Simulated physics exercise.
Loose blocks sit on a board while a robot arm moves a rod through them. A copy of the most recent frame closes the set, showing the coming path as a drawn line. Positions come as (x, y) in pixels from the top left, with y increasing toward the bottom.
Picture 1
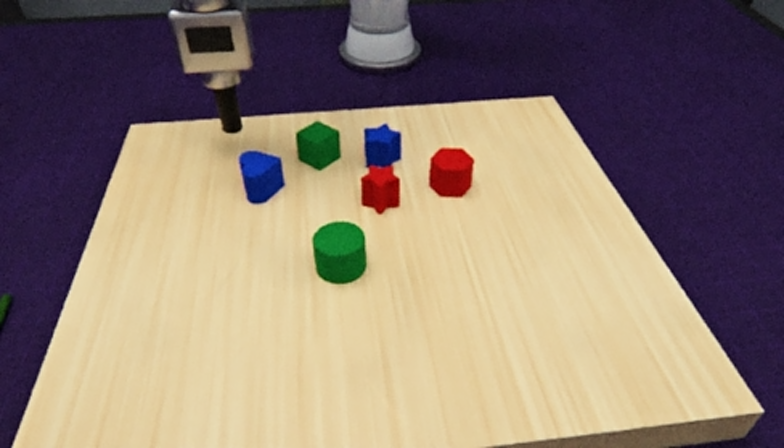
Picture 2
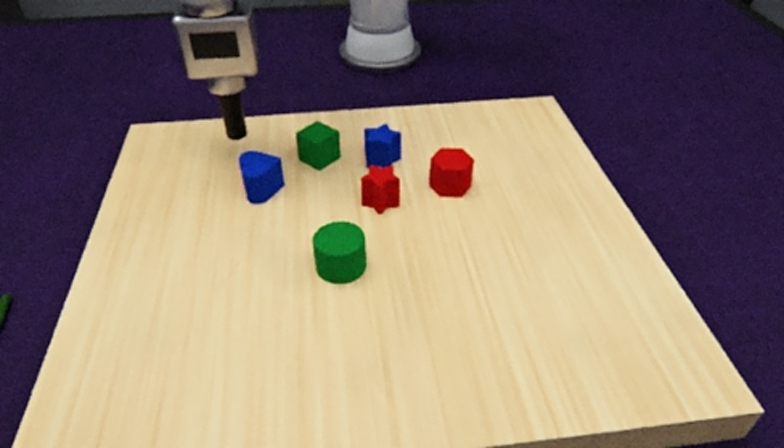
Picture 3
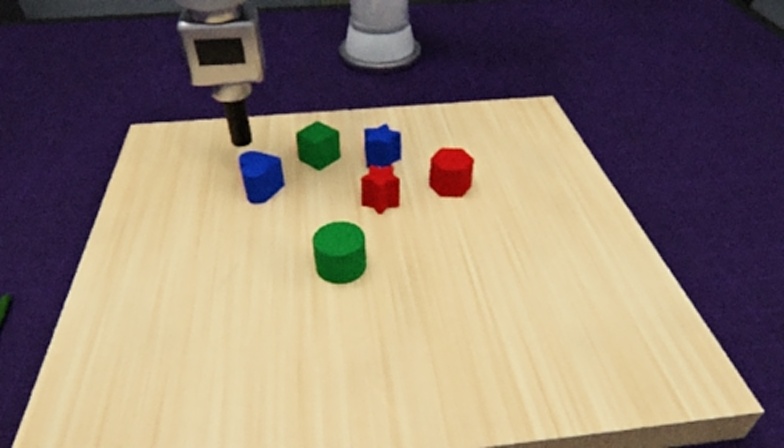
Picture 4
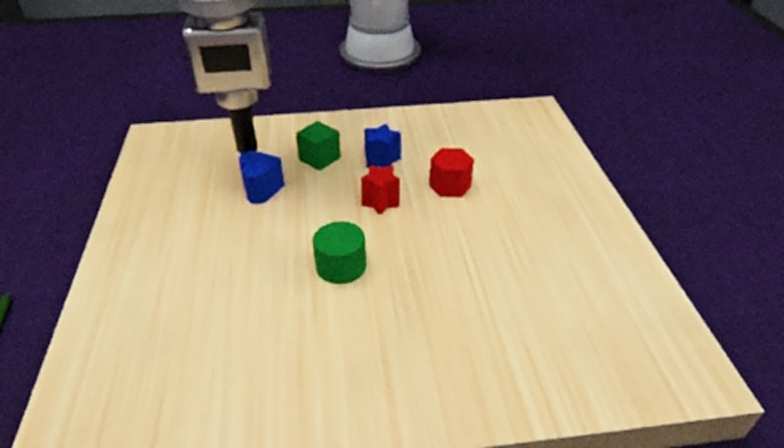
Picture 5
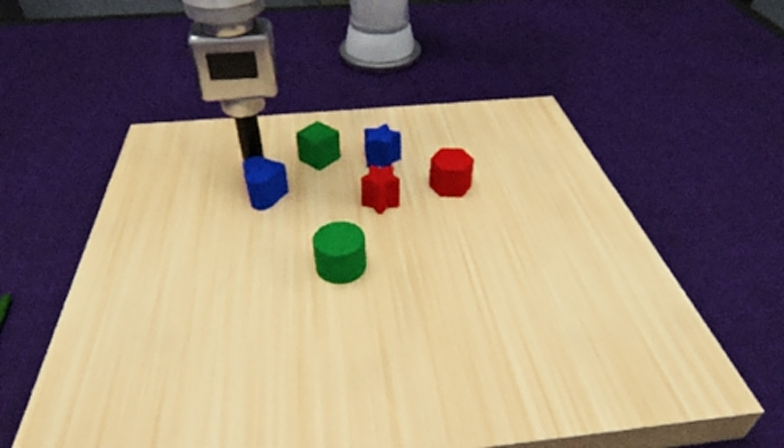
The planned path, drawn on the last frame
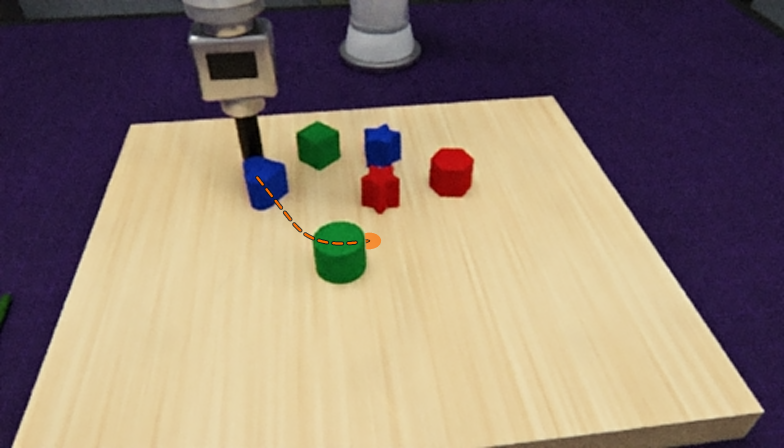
A robot arm holding a dark rod reaches over the far left of a pale wooden board on a purple surface, seen from above at a fixed angle. Near the rod sits a blue heart-shaped block, with a green cube, blue and red stars, a red hexagonal block and a green cylinder rightward. The rod moves slowly nearer and slightly right, nudging the blue heart-shaped block a little.
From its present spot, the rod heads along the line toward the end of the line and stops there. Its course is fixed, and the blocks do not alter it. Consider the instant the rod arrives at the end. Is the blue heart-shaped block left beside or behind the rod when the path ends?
Yes, it checks out.
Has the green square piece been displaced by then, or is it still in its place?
It barely shifts, if at all.
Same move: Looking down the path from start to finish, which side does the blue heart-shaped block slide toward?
Heads right.
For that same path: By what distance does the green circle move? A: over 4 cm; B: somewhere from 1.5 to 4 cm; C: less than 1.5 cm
Choice C: Less than 1.5 cm.
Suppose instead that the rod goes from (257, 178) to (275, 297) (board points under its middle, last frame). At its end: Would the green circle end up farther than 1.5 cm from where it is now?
Going by the path, no.
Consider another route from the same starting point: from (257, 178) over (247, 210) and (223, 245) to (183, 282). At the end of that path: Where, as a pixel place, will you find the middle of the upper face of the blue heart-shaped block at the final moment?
I expect it at (266, 195).
Drawn move, from (257, 178) via (280, 207) and (310, 237), ending at (369, 241).
What follows on the original path. One third of the way, rod (277, 186); blue heart-shaped block (279, 201), turned 15° clockwise.
Two thirds of the way, rod (308, 216); blue heart-shaped block (289, 233), turned 65° clockwise.
At the end, rod (368, 220); blue heart-shaped block (291, 235), turned 75° clockwise; green square piece still; green circle (348, 241); red star block still.
